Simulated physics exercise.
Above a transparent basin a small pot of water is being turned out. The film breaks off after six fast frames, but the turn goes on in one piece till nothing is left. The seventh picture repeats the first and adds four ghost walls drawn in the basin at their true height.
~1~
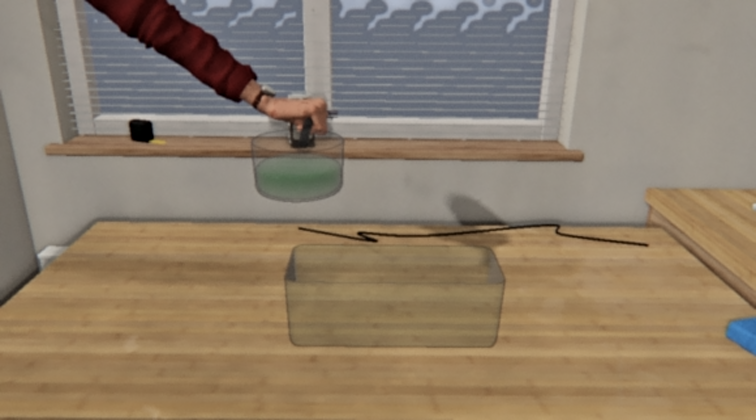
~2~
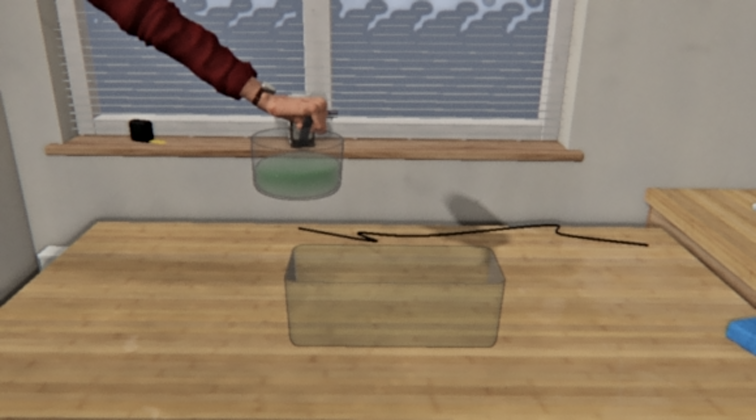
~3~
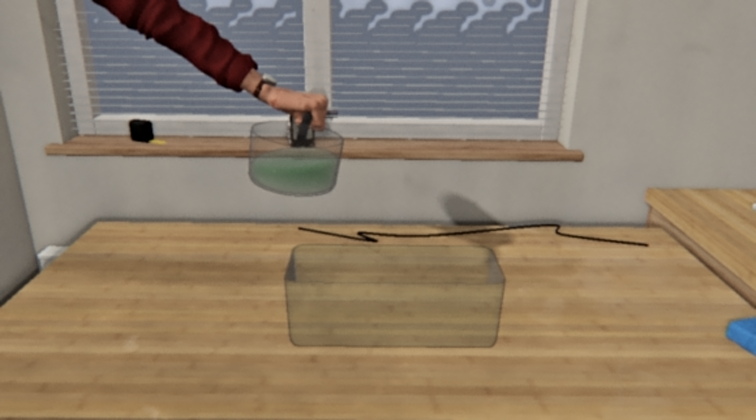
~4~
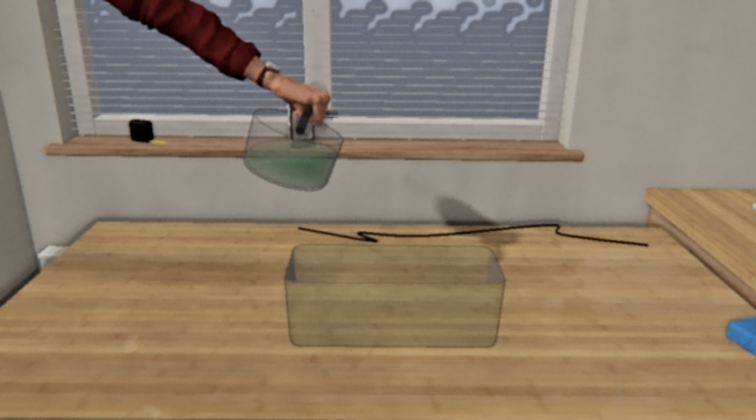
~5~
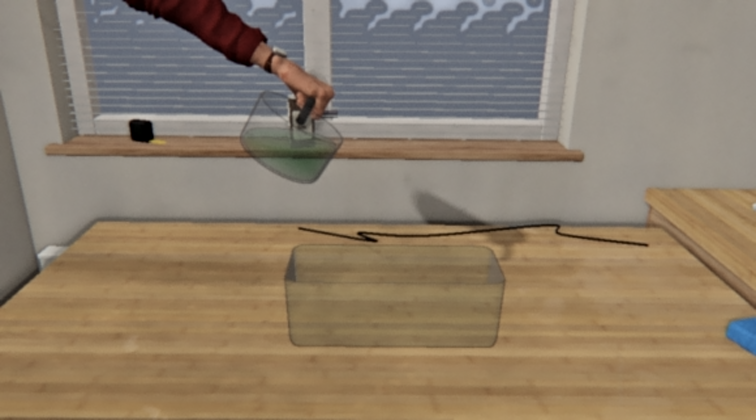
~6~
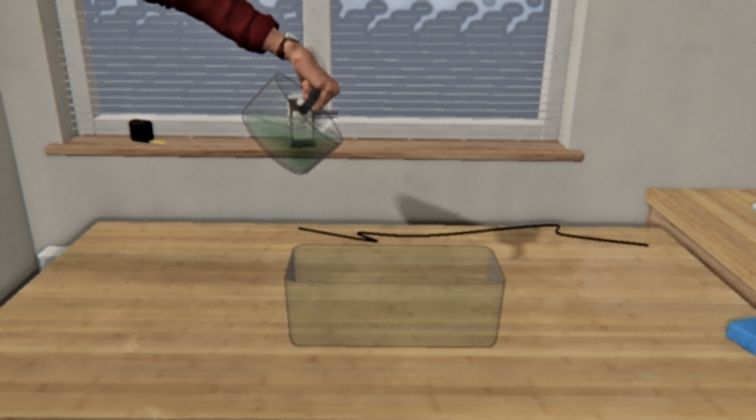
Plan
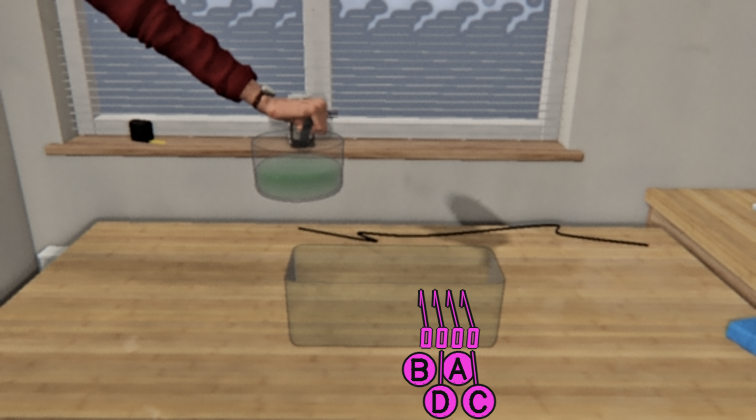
A hand in a red sleeve held a small clear pot of greenish water above a transparent basin on a wooden table, then slowly tilted it further and further over to the right.
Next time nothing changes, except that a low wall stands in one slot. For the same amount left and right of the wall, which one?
Position B.
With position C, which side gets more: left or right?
More ends on the left.
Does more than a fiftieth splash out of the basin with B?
Yes, it does.
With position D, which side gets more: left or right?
The left one.
In magenta, A at (456, 351); B at (426, 351); C at (472, 351); D at (441, 351).
Choosing A, about 81 % ends left of the wall and 11 % right of it; 8 % is lost outside.
Choosing B, about 48 % ends left of the wall and 44 % right of it; 8 % is lost outside.
Choosing C, about 76 % ends left of the wall and 13 % right of it; 11 % is lost outside.
Choosing D, about 73 % ends left of the wall and 17 % right of it; 9 % is lost outside.
